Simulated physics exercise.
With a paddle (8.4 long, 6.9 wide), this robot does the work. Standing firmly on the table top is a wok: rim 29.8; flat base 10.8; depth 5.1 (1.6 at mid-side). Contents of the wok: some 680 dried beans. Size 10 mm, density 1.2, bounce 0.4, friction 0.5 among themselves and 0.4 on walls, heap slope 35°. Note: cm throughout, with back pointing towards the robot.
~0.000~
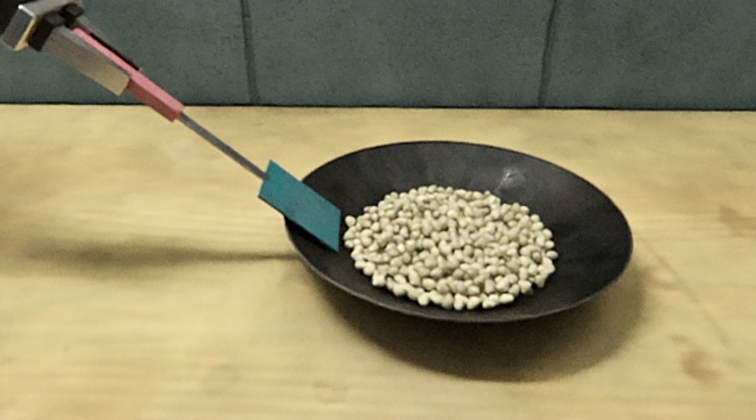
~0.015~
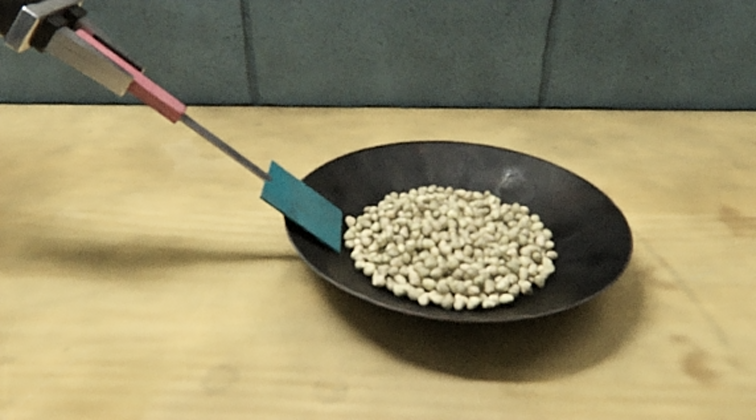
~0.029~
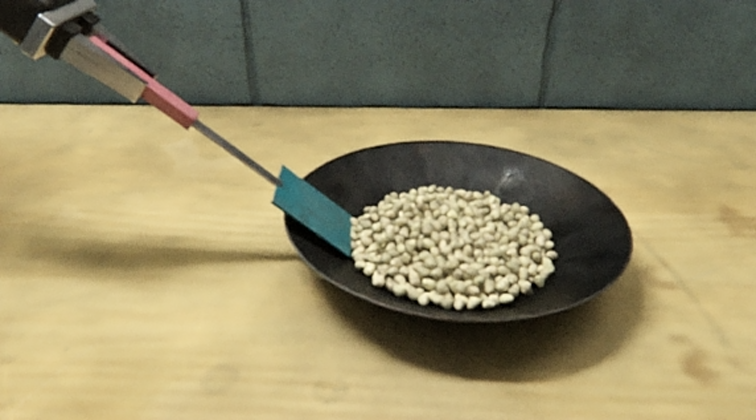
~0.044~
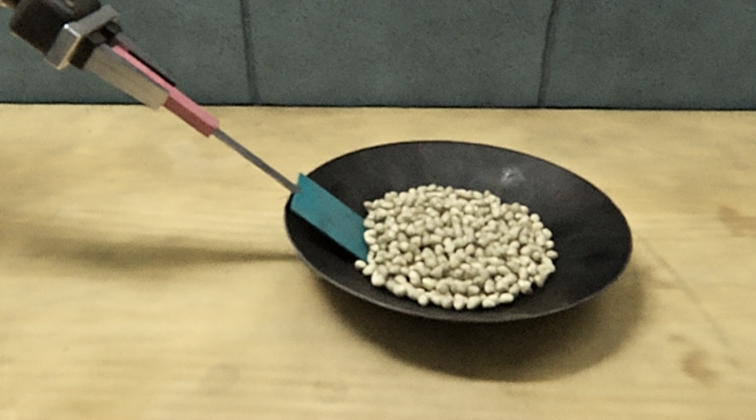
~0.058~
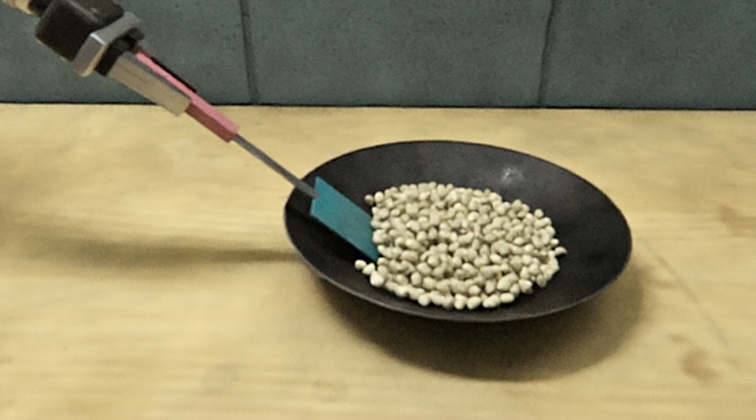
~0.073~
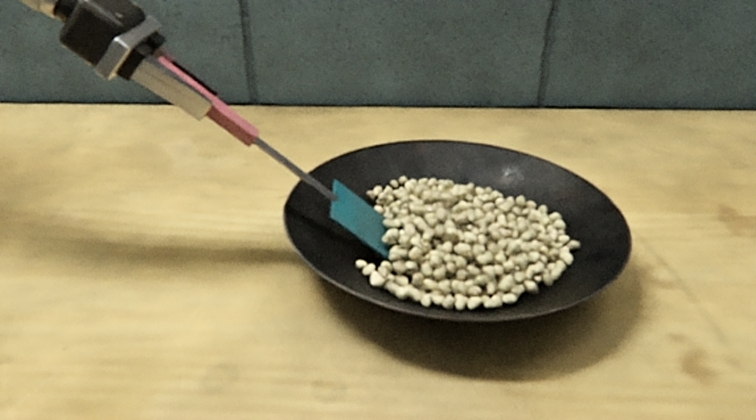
To begin with, a robot arm holds a teal paddle at the left edge of a pile of pale dried beans in a dark wok on a wooden table. The paddle then slides slowly to the right and slightly down, pushing into the beans, and the pile shifts and bunches a little rightward.
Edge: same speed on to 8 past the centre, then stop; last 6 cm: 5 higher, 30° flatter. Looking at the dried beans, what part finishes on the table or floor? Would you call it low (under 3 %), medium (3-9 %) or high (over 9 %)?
I would call it high.
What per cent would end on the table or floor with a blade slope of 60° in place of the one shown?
I'd expect near 15 percent then.
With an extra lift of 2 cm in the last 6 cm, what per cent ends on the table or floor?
I'd say close to 15 per cent.
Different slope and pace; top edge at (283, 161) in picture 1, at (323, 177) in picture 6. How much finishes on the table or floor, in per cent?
Close to 5 in a hundred.
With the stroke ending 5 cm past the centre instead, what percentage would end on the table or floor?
Result: Approx. 10 %.
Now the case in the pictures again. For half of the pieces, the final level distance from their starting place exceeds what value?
I'd guess close to 5 centimetres.
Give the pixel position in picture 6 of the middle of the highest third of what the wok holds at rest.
I'd put it close to (553, 224).
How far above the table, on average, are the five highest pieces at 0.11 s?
6 cm or so.
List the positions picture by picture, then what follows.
Paddle top edge at (264, 177), sloping 41°; upper third of the load around (446, 233), from x 350 to 550, top at y 190; 676 in the wok, in the first frame.
Paddle top edge at (266, 178), sloping 41°; upper third of the load around (446, 233), from x 350 to 550, top at y 190, in the second frame.
Paddle top edge at (277, 183), sloping 41°; upper third of the load around (446, 233), from x 350 to 550, top at y 190, in the third frame.
Paddle top edge at (296, 190), sloping 41°; upper third of the load around (449, 232), from x 360 to 550, top at y 190, in the fourth frame.
Paddle top edge at (314, 195), sloping 41°; upper third of the load around (454, 227), from x 360 to 560, top at y 190, in the fifth frame.
Paddle top edge at (333, 198), sloping 41°; upper third of the load around (462, 225), from x 360 to 575, top at y 180; 676 in the wok, in the sixth frame.
By 0.11 s, sloping 41°, highest piece 7 above the table; 676 in the wok.
By 0.14 s, sloping 32°, highest piece 7 above the table; 676 in the wok.
By 0.36 s, sloping 11°, highest piece 12 above the table; 586 in the wok, 45 on the table or floor, 45 on the blade or in flight.
By 1.41 s, sloping 11°, highest piece 6 above the table; 585 in the wok, 91 on the table or floor.
Final count, 585 in the wok, 91 on the table or floor. That is 13 % on the table or floor.
